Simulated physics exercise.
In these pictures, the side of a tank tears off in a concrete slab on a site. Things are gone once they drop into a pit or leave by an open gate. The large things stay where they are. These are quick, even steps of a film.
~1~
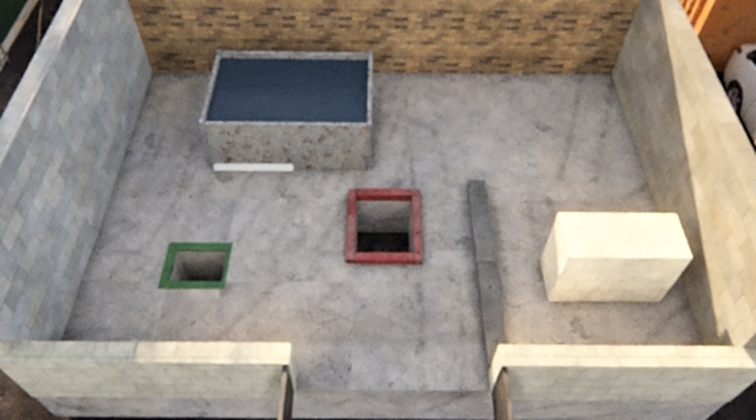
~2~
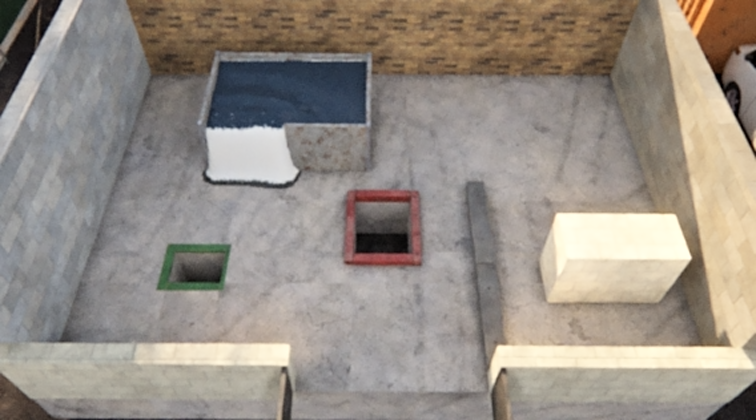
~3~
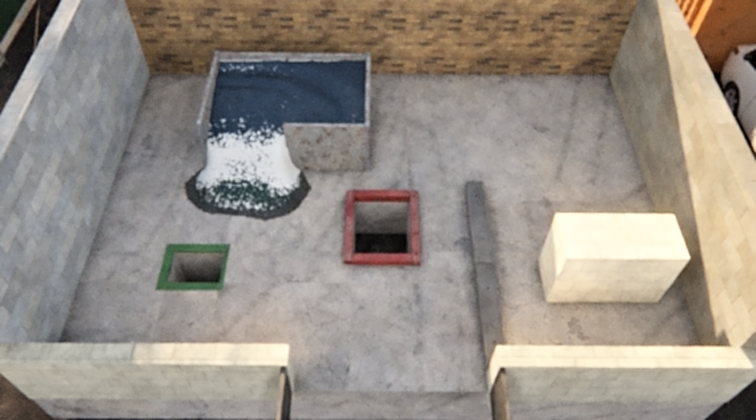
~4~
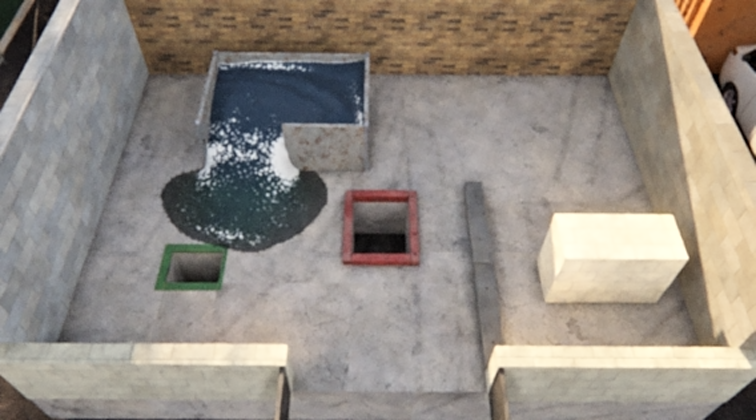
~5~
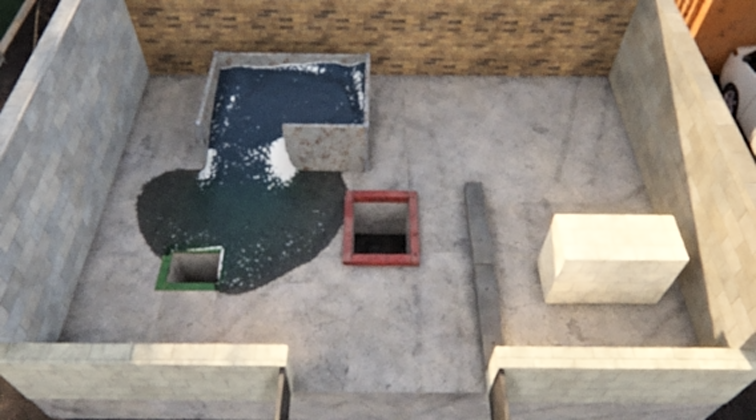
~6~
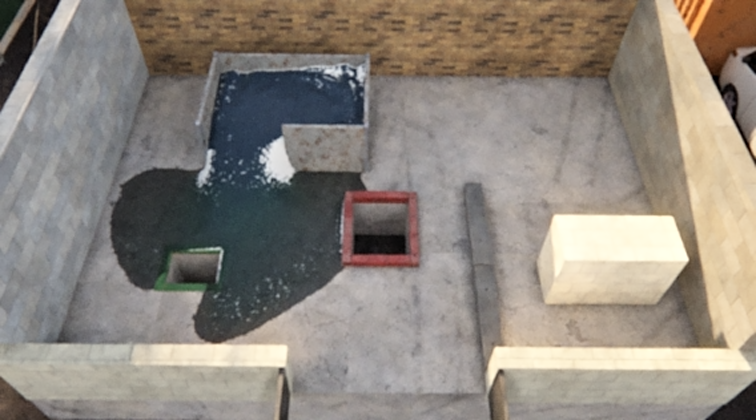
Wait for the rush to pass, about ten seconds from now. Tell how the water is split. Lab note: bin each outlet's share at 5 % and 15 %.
Bins - gate: Over 15 %; red pit: Under 5 %; green pit: Over 15 %.
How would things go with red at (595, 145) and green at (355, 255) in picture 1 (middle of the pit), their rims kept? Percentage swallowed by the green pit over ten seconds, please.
Share for the green pit: 8 percent.
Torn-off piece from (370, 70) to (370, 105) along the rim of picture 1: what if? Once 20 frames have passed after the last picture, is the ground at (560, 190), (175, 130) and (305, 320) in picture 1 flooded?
Listed in order, they come out sitting in a pool, without a puddle and without a puddle.
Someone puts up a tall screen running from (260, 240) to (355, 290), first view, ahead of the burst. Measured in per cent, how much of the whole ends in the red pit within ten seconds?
Share for the red pit - 6 percent.
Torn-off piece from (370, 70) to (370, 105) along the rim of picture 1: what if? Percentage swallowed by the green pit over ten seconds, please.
Green: 0 %.
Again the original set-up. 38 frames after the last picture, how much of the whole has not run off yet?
Estimate: Near 46 %.
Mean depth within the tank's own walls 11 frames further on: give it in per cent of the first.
I make it 44 per cent.
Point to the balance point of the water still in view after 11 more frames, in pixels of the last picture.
My guess is about (247, 196).
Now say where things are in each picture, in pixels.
The first frame shows still water in the tank at (291, 91).
In the second frame, the front is at (207, 172), out from the gap at (250, 151).
In the third frame, water pours out at (249, 154) and has run to (285, 210).
In the fourth frame, water pours out at (248, 156) and has run to (253, 248).
In the fifth frame, the front is at (247, 285), out from the gap at (249, 156).
In the sixth frame, the front is at (215, 336), out from the gap at (248, 157).
A moment on, water covers 25 % of the floor; the gate 0 %, the red pit 0 %, the green pit 8 %.
Next, water covers 30 % of the floor; the gate 4 %, the red pit 0 %, the green pit 15 %.
Then, water covers 35 % of the floor; the gate 10 %, the red pit 0 %, the green pit 25 %.
Later, water covers 45 % of the floor; the gate 17 %, the red pit 0 %, the green pit 37 %.
In the end, water covers 55 % of the floor; the gate 23 %, the red pit 0 %, the green pit 44 %.
